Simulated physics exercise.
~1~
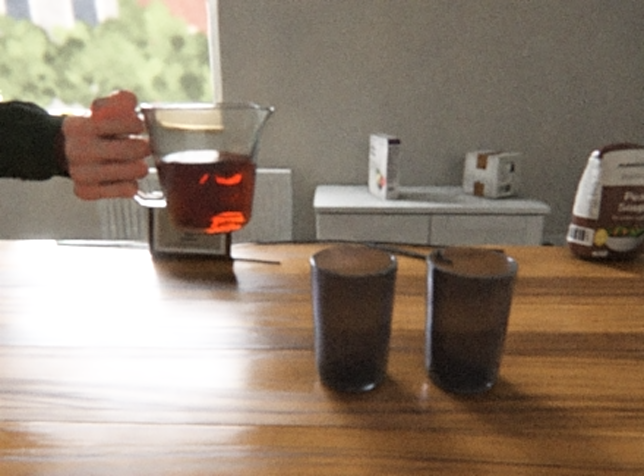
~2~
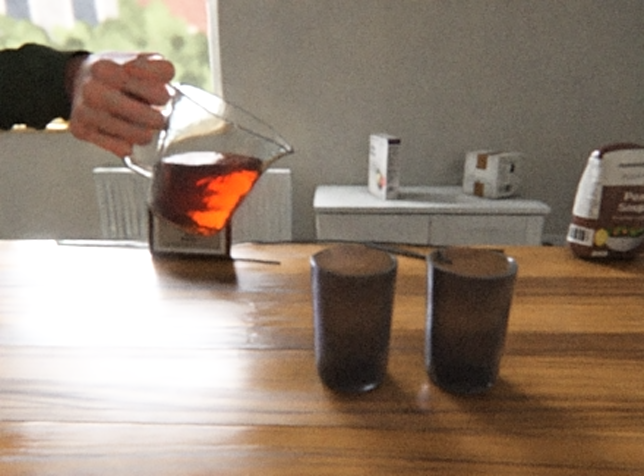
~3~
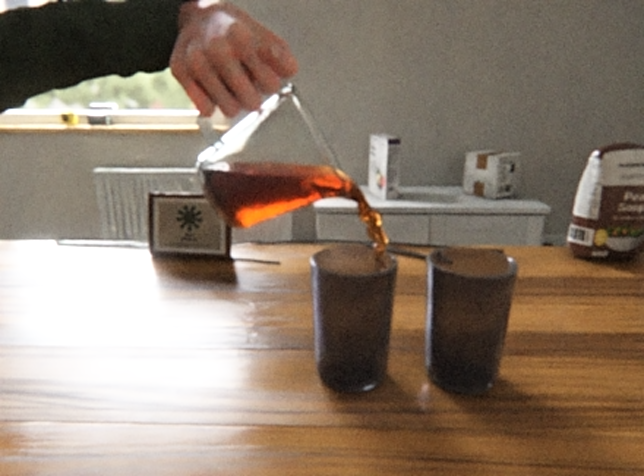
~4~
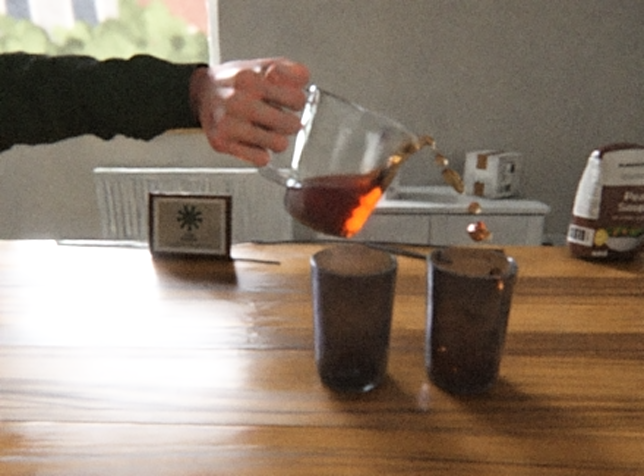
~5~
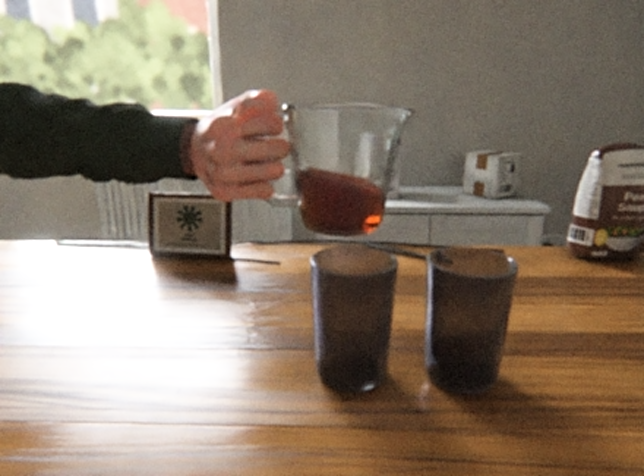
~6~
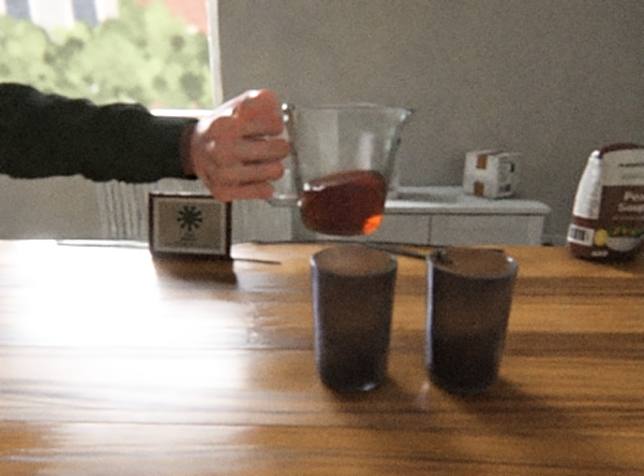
A flared glass jug of reddish-brown tea, held by a hand, tips to the right above two dark tumblers on a wooden table, pouring a stream as it moves rightwards, then swings back level and stays upright above them, still partly full.
